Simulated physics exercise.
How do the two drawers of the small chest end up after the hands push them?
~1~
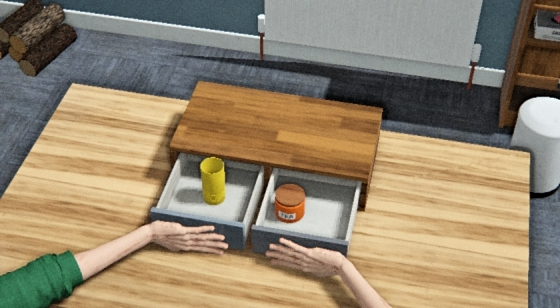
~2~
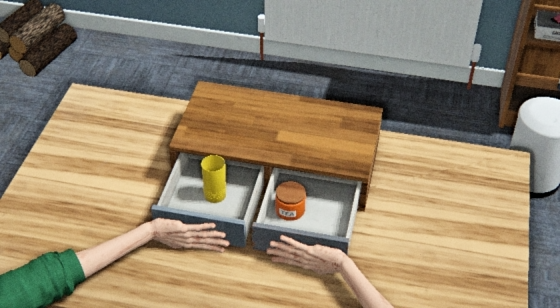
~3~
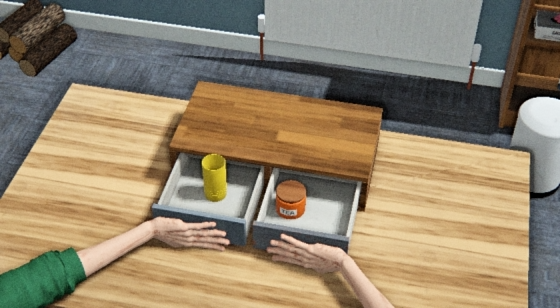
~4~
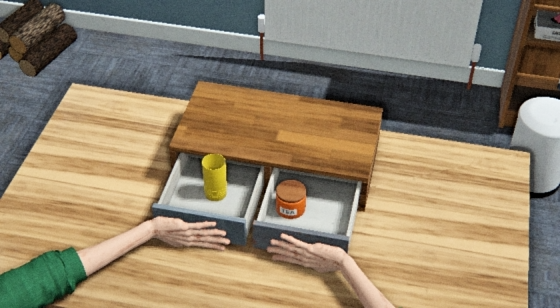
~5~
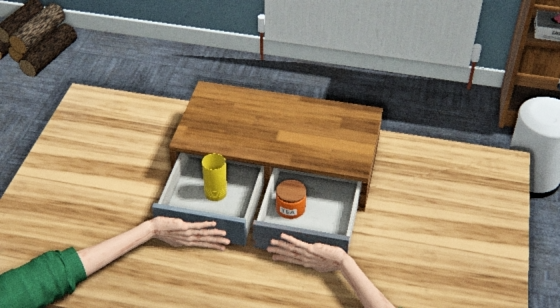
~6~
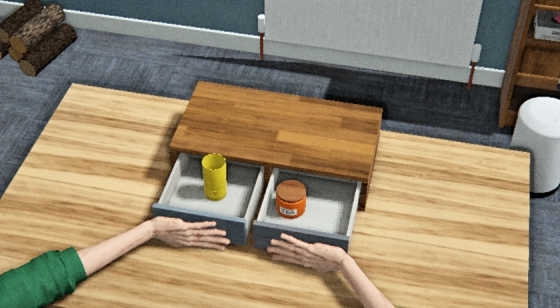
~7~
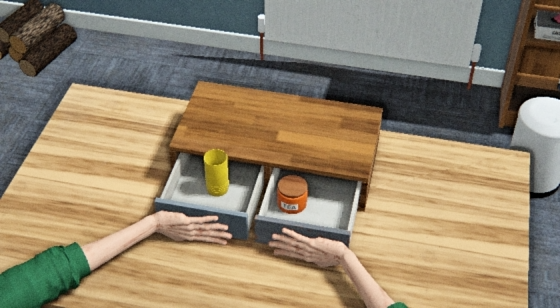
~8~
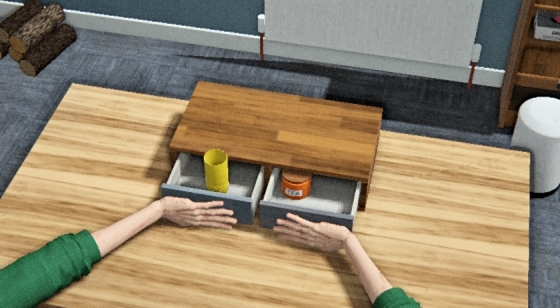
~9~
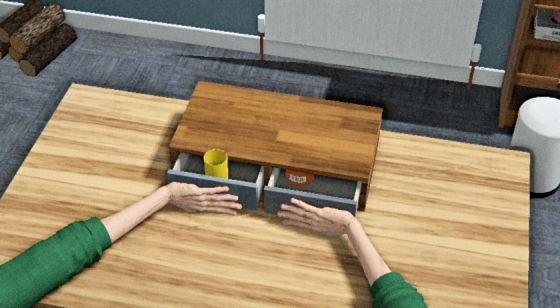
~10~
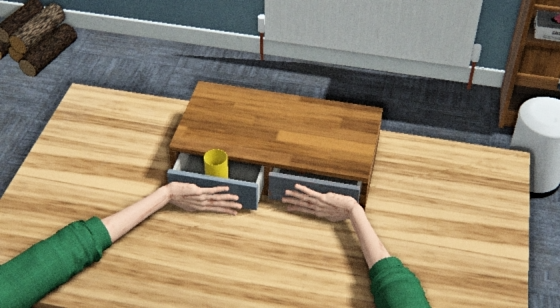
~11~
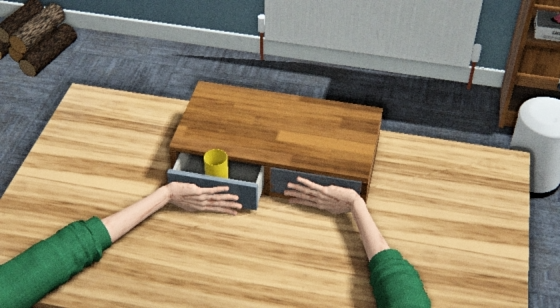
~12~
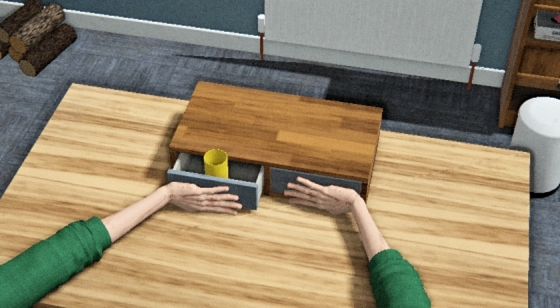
The right drawer closes fully with the orange jar inside, while the left drawer stops partway and stays ajar with the yellow beaker still showing.
On a wooden table, two hands push both drawers; the right shuts, the left stays ajar.
